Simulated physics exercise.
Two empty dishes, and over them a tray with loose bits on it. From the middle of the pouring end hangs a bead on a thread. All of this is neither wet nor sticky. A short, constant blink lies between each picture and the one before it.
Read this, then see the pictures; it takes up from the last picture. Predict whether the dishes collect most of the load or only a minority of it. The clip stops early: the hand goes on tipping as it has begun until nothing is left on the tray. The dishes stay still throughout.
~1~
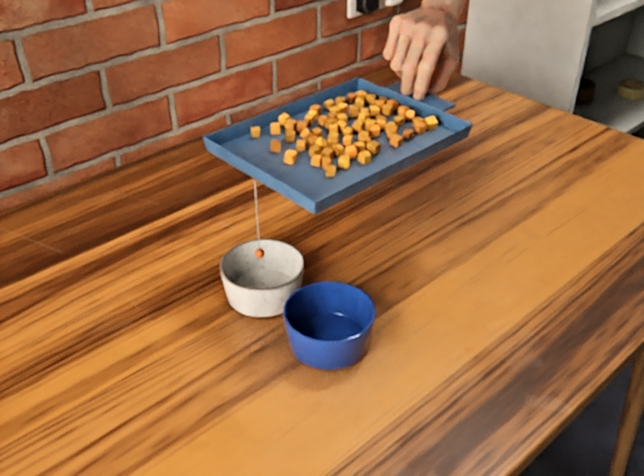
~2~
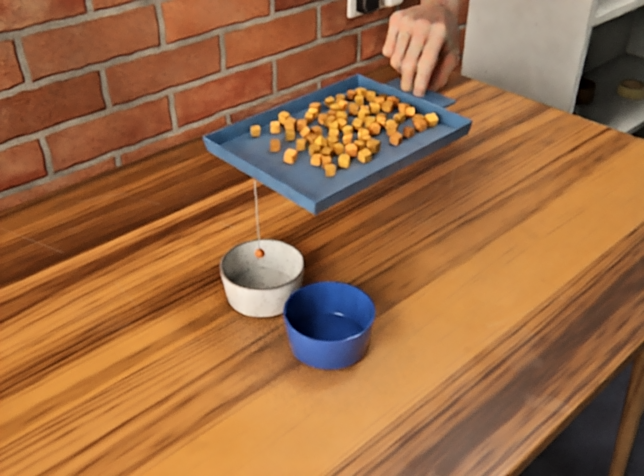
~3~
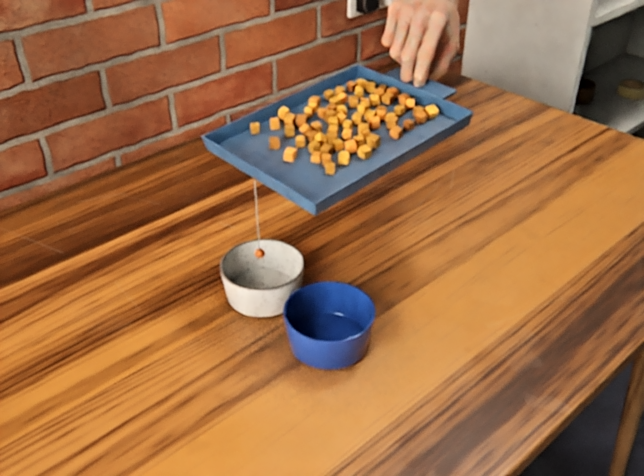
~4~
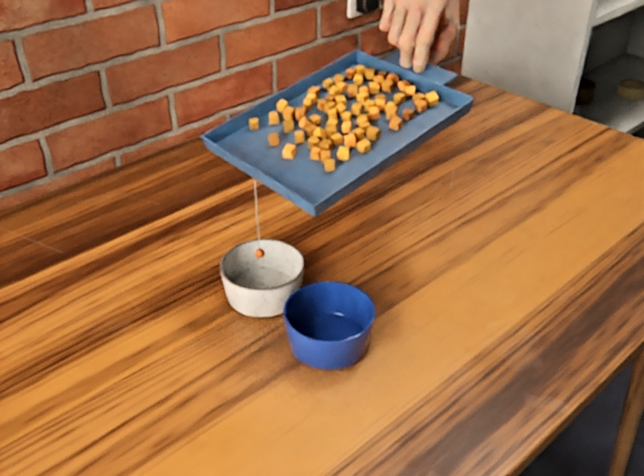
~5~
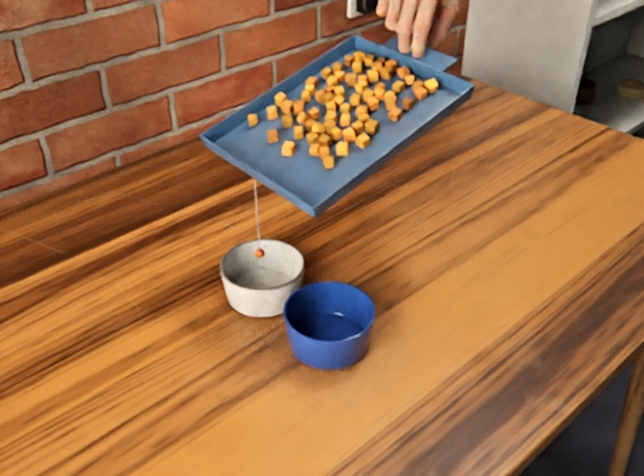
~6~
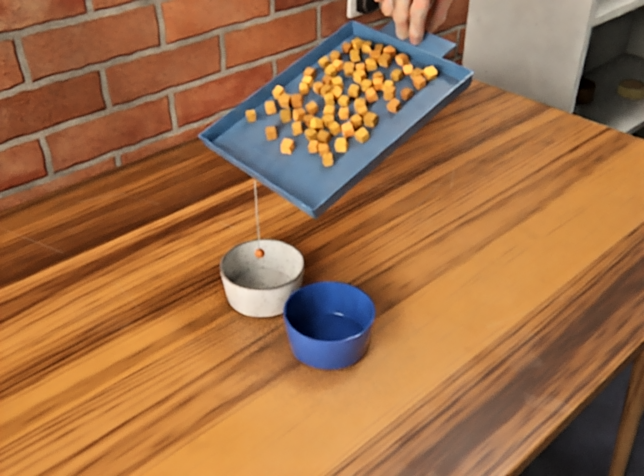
Catch: Under fifty percent.
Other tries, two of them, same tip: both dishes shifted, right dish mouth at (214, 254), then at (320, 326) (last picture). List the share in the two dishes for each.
10 %, 40 %.
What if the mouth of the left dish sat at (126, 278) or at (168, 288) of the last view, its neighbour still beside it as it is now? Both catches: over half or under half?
The first try: The smaller part. The second: Not half.
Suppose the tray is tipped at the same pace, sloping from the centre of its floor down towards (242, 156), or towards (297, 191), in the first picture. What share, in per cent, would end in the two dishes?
About 10 and 40 per cent.
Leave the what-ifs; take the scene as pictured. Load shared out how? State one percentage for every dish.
0 per cent goes to the left dish and 10 per cent to the right dish.
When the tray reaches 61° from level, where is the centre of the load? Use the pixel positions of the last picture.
Its middle sits at about pixel (273, 162).
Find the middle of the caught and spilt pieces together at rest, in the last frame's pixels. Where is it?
The centre ends up roughly at (224, 349).
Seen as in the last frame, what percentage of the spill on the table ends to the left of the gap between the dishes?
About 100 per cent.
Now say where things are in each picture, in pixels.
In the first picture, corners of the pouring end at (207, 137) and (315, 199), level; middle of the load at (341, 126), croutons; left dish at (230, 294); right dish at (296, 345); bead on its thread at (260, 253).
In the second picture, corners of the pouring end at (206, 137) and (315, 200), level; middle of the load at (341, 124).
In the third picture, corners of the pouring end at (206, 136) and (315, 201), tipped barely, lowest at the right corner; middle of the load at (341, 118).
In the fourth picture, corners of the pouring end at (205, 136) and (314, 203), tipped a little, lowest at the right corner; middle of the load at (340, 110).
In the fifth picture, corners of the pouring end at (203, 135) and (313, 205), tipped a little, lowest at the right corner; middle of the load at (339, 101).
In the sixth picture, corners of the pouring end at (202, 135) and (313, 207), tipped clearly, lowest at the right corner; middle of the load at (337, 93); left dish at (230, 294); right dish at (296, 345).
Soon, tray tipped steeply; nearly all on the tray; a small part in the air.
A while on, tray tipped right over; most on the tray; a stray few in the right dish; a stray few in the left dish; about a quarter outside both.
Towards the end, tray tipped past a quarter turn; a small part in the right dish; a small part in the left dish; most outside both.
Finally, tray tipped past a quarter turn; a small part in the right dish; a small part in the left dish; most outside both.
